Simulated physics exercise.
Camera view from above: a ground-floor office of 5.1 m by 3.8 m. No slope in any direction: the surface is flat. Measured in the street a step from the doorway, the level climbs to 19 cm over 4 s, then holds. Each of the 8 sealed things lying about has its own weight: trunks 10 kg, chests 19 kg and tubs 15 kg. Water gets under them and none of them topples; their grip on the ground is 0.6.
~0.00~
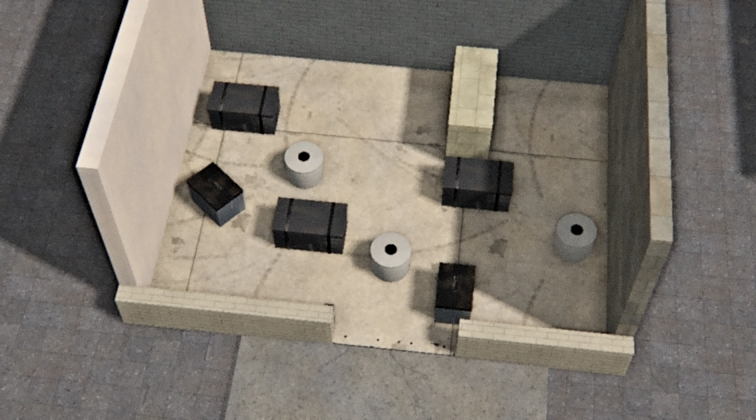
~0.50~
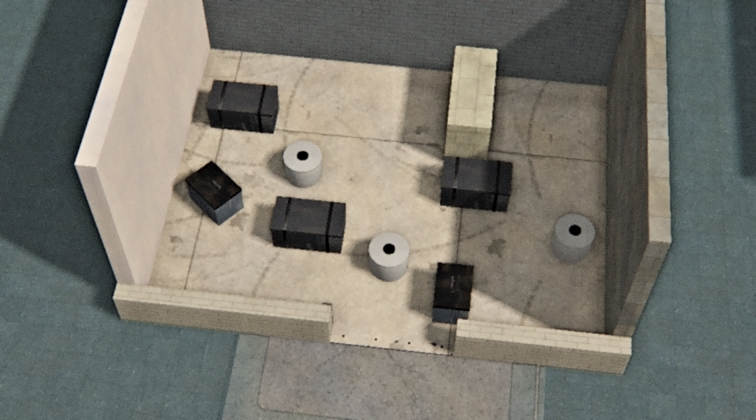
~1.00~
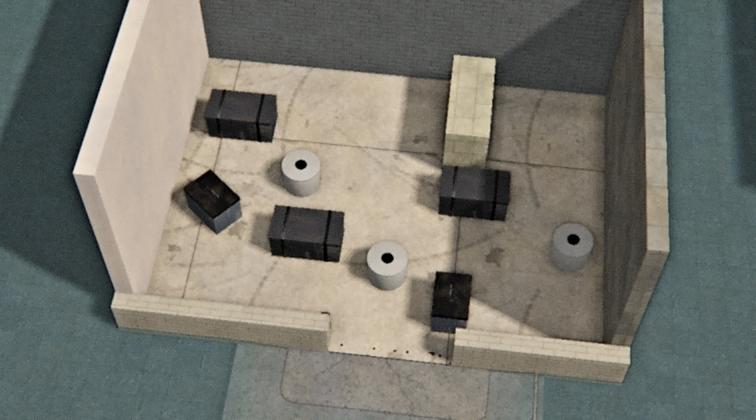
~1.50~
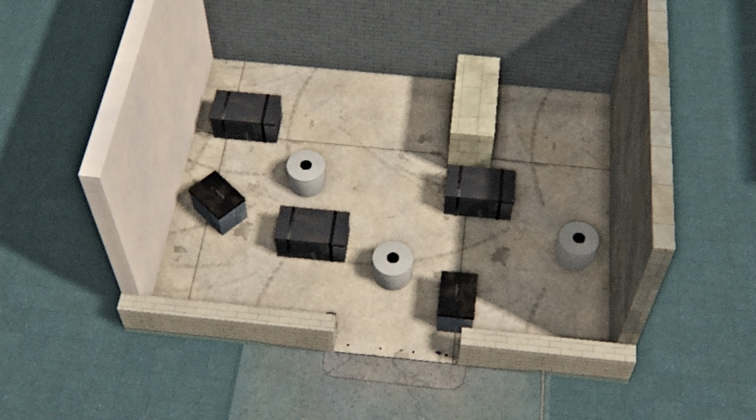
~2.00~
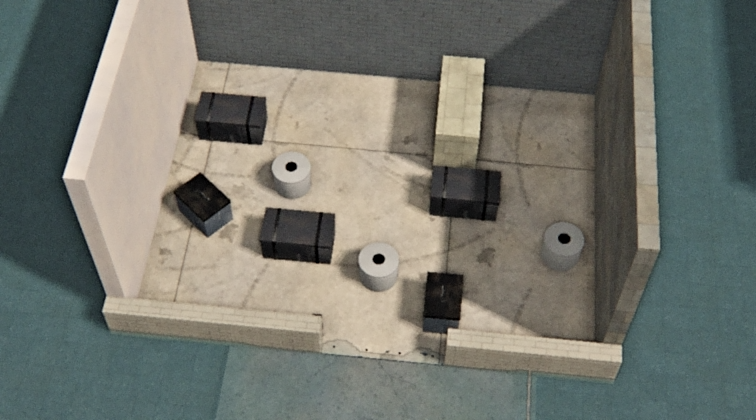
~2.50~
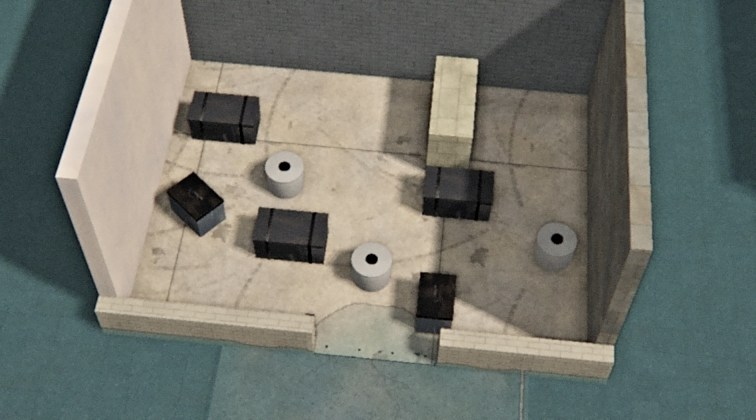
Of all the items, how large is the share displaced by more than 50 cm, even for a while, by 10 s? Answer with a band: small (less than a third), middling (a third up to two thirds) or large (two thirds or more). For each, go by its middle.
Middling.
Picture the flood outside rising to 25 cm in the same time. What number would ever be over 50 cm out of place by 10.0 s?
The count would be 4.
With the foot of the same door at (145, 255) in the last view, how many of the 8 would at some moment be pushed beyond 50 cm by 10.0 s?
That would give 4.
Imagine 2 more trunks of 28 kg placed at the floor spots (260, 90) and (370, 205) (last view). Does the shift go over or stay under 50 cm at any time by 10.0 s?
Well, the first one stays inside the mark, and the second tops the mark.
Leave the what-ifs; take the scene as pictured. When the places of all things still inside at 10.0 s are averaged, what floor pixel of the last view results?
Roughly at (366, 189).
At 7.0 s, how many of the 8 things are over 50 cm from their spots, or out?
The number comes to 2.
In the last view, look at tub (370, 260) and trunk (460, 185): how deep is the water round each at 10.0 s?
I'd put it at 6 cm and 9 cm respectively.
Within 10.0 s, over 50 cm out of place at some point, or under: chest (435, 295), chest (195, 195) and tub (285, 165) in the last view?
Within, within, within.
After 3.5 s 0 of 8 are over 50 cm from their spots; 0 afloat.
After 4.5 s 0 of 8 are over 50 cm from their spots; 0 afloat.
After 7.0 s 2 of 8 are over 50 cm from their spots; 1 afloat.
After 10.0 s 4 of 8 are over 50 cm from their spots, and 4 have been at some point; 2 afloat.
